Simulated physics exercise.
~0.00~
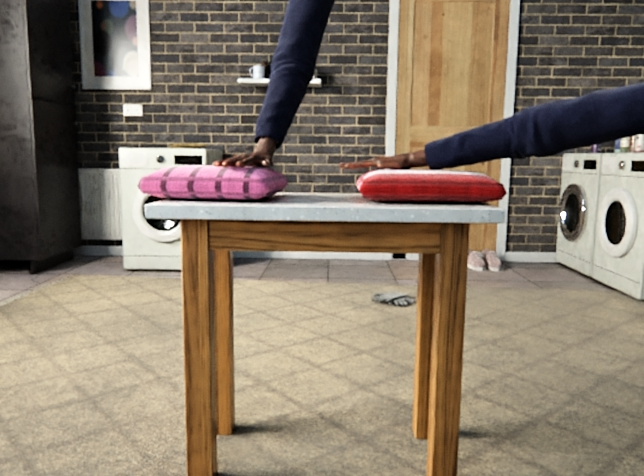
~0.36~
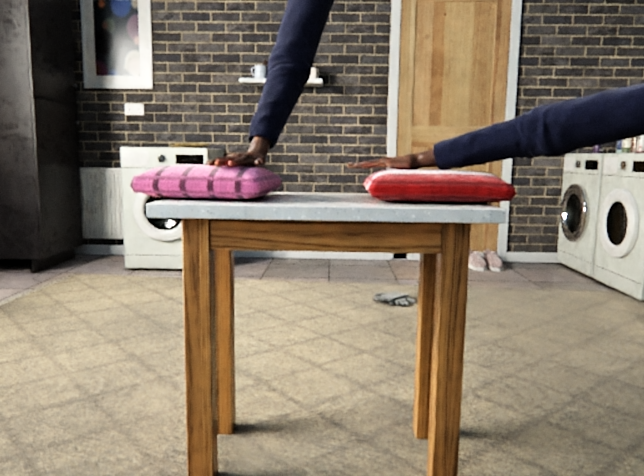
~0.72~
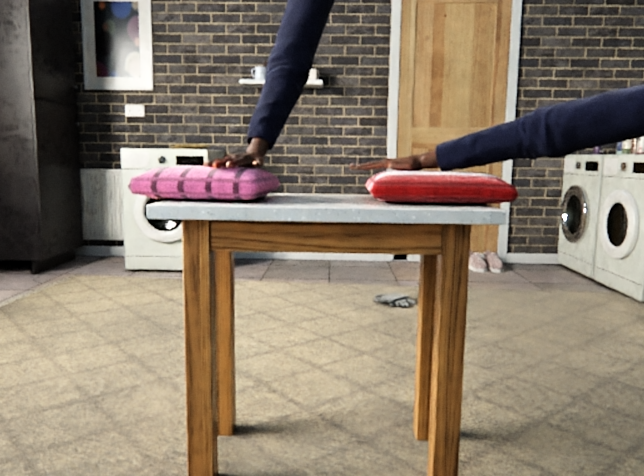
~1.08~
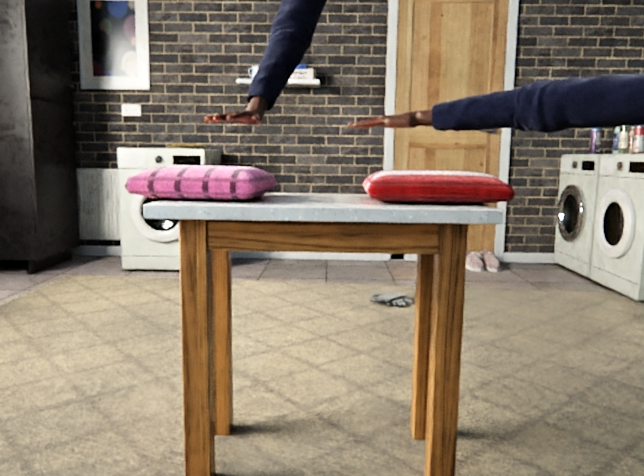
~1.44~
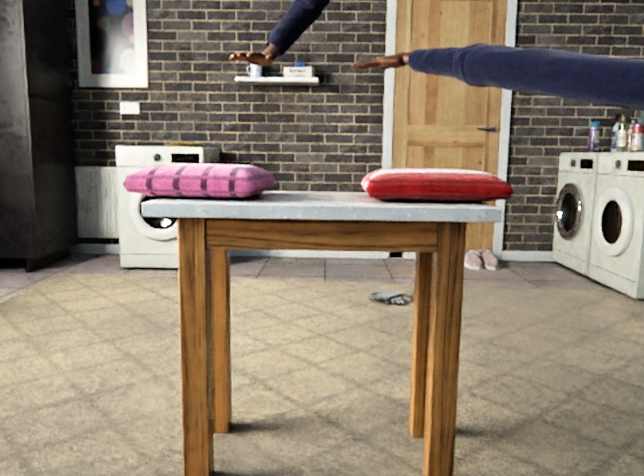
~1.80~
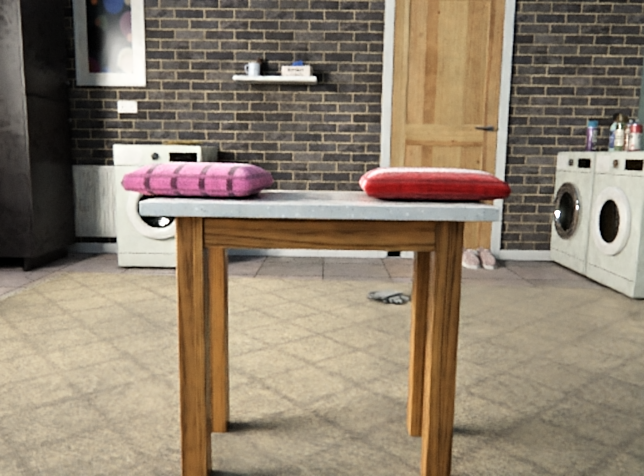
Two hands in dark blue sleeves press on a pink checked cushion and a red folded blanket atop a side table with a pale top and wooden legs. They slide the cushion slightly left and the blanket slightly right, bringing each near an edge. The hands pause there, then lift away and withdraw from view. Behind them are a brick wall, a wooden door and white washing machines, and the view sways gently. Left alone, the cushion and the blanket both stay resting on the tabletop, at opposite ends.
